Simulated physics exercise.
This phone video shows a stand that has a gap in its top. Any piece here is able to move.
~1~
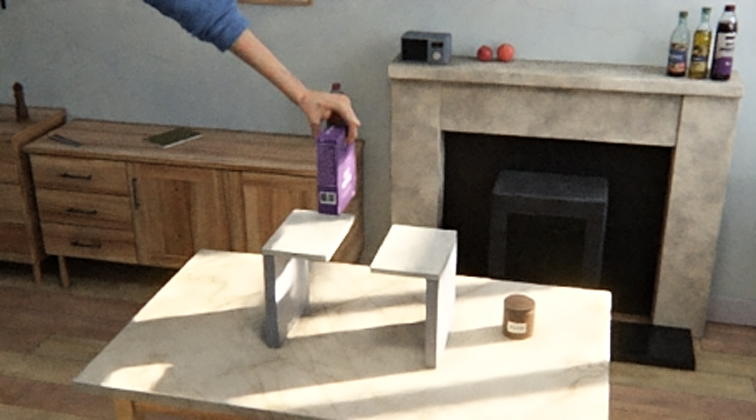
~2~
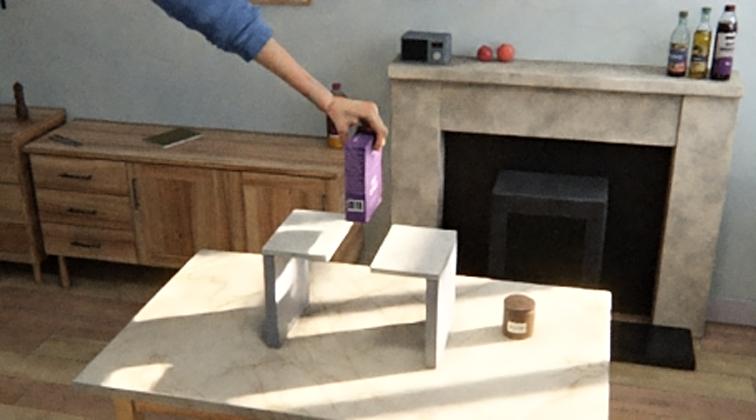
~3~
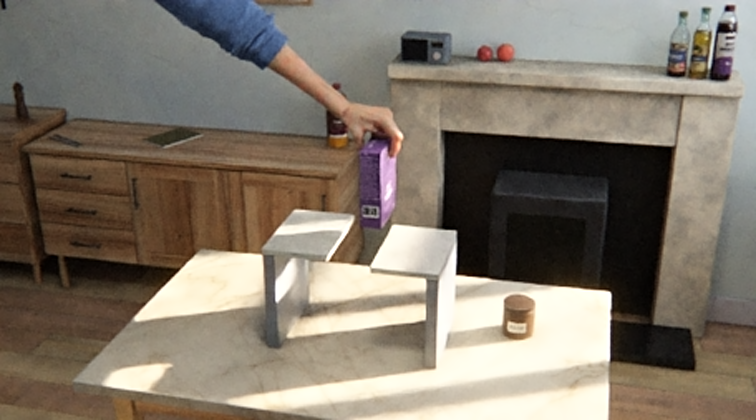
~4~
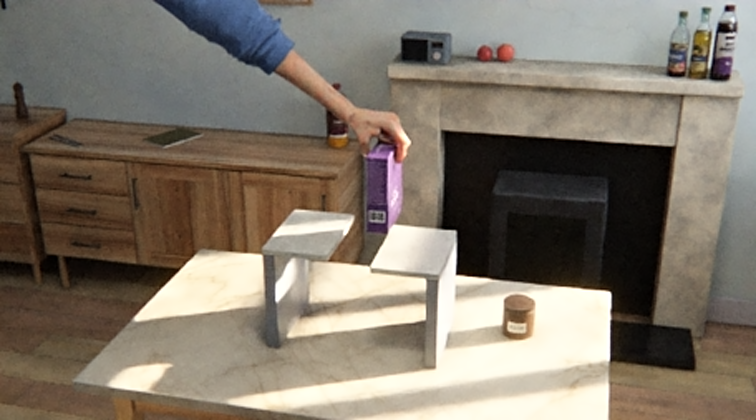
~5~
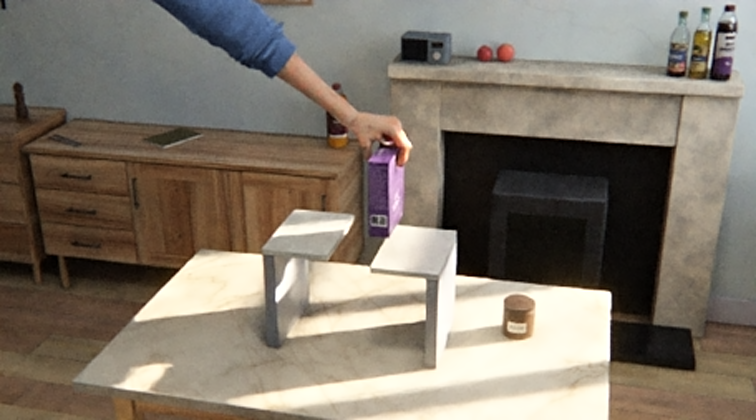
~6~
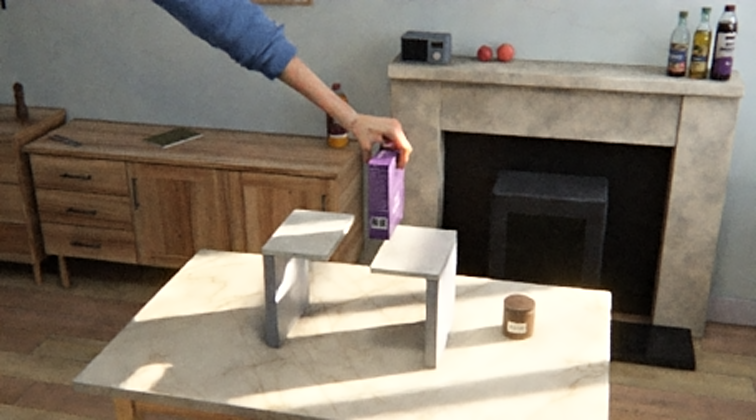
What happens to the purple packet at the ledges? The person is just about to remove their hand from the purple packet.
Result: Held.
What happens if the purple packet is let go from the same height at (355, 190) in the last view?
In that case it slips past.
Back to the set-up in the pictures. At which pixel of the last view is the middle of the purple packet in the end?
Around (386, 210).
Then, 0.20 s on from there, purple packet shifted a little near (387, 210).
Then, 0.50 s on from there, purple packet resting near (387, 210).
In the end, moved from the start, purple packet; brown jar unmoved. At the end, from the last picture's camera, purple packet near (387, 210). The packet stays on top.
